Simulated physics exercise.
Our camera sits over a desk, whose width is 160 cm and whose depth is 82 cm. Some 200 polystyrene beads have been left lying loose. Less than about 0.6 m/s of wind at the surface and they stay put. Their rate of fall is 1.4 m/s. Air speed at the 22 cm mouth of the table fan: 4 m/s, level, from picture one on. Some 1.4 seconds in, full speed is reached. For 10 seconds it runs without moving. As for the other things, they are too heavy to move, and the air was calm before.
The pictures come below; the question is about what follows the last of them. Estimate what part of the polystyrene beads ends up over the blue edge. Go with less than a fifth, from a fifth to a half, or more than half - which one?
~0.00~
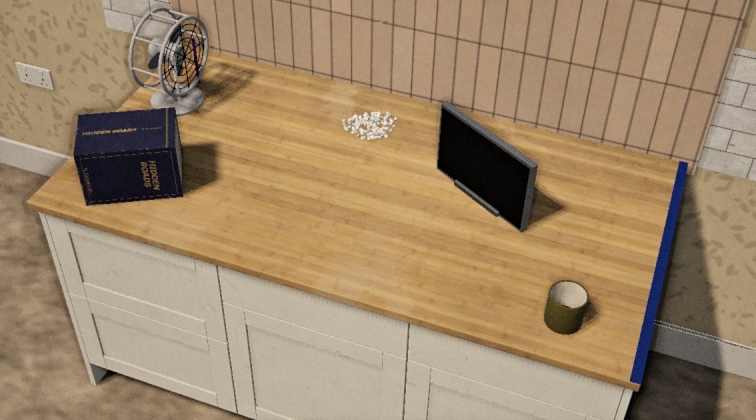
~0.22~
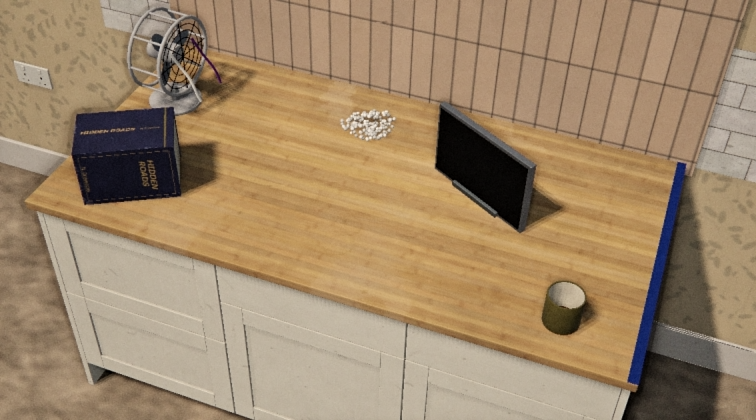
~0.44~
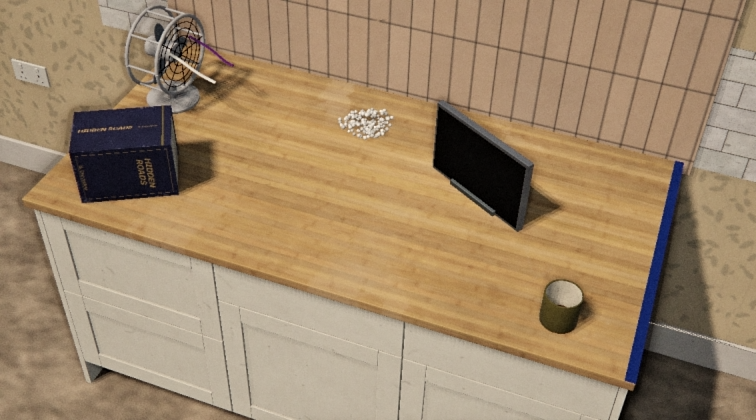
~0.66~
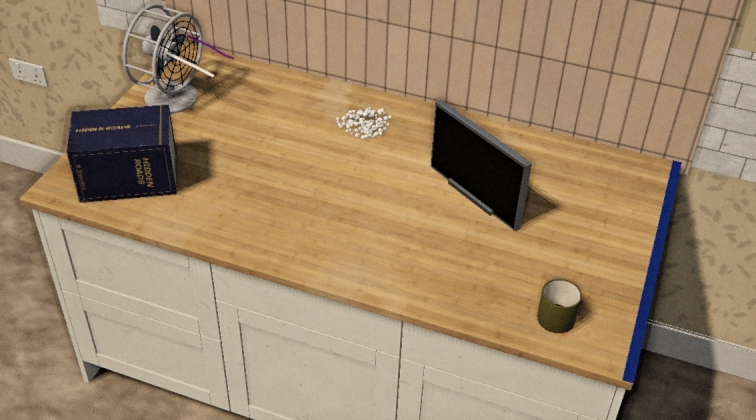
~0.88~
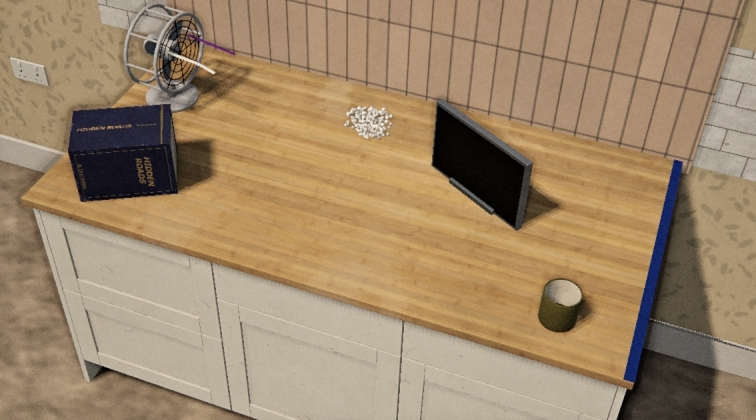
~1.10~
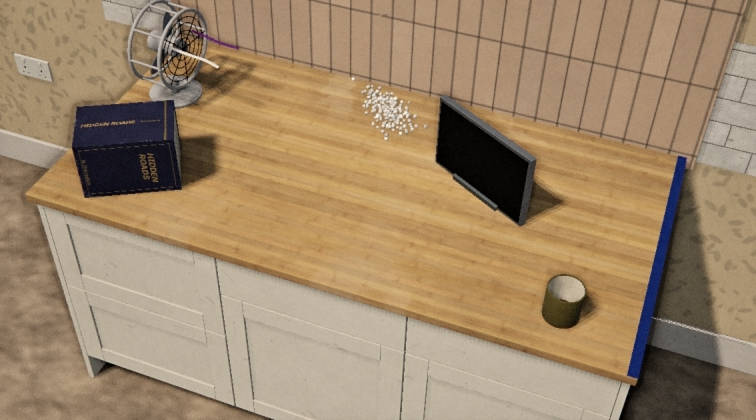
I would go with above one half.
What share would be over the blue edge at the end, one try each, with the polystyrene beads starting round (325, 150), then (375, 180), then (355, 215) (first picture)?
Taking the three spots in order, you'd get around 30 percent, 2 percent and 0 percent.
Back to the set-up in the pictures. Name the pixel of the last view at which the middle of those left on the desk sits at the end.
Near (425, 93).
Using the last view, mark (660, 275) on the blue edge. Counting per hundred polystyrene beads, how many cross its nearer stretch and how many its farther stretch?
Roughly 0 % cross the nearer stretch, while around 70 % cross the farther one.
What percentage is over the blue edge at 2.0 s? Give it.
1 %, roughly.
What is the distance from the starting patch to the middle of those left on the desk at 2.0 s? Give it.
Roughly 25 centimetres.
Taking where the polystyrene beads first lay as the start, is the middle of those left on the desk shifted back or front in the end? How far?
The middle ends up nearer the back side, around 15 cm off.
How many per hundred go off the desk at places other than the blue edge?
Roughly 0 per cent.
After 2.0 s, 99 % are on the move or not yet settled, 1 % are over the blue edge; the middle of those still in play is near (460, 104).
After 3.2 s, 60 % are on the move or not yet settled, 36 % are over the blue edge; the middle of those still in play is near (487, 110).
After 5.5 s, 28 % are on the move or not yet settled, 60 % are over the blue edge; the middle of those still in play is near (439, 97).
After 10.0 s, at the end, 70 % are over the blue edge; the middle of those still in play is near (424, 94).
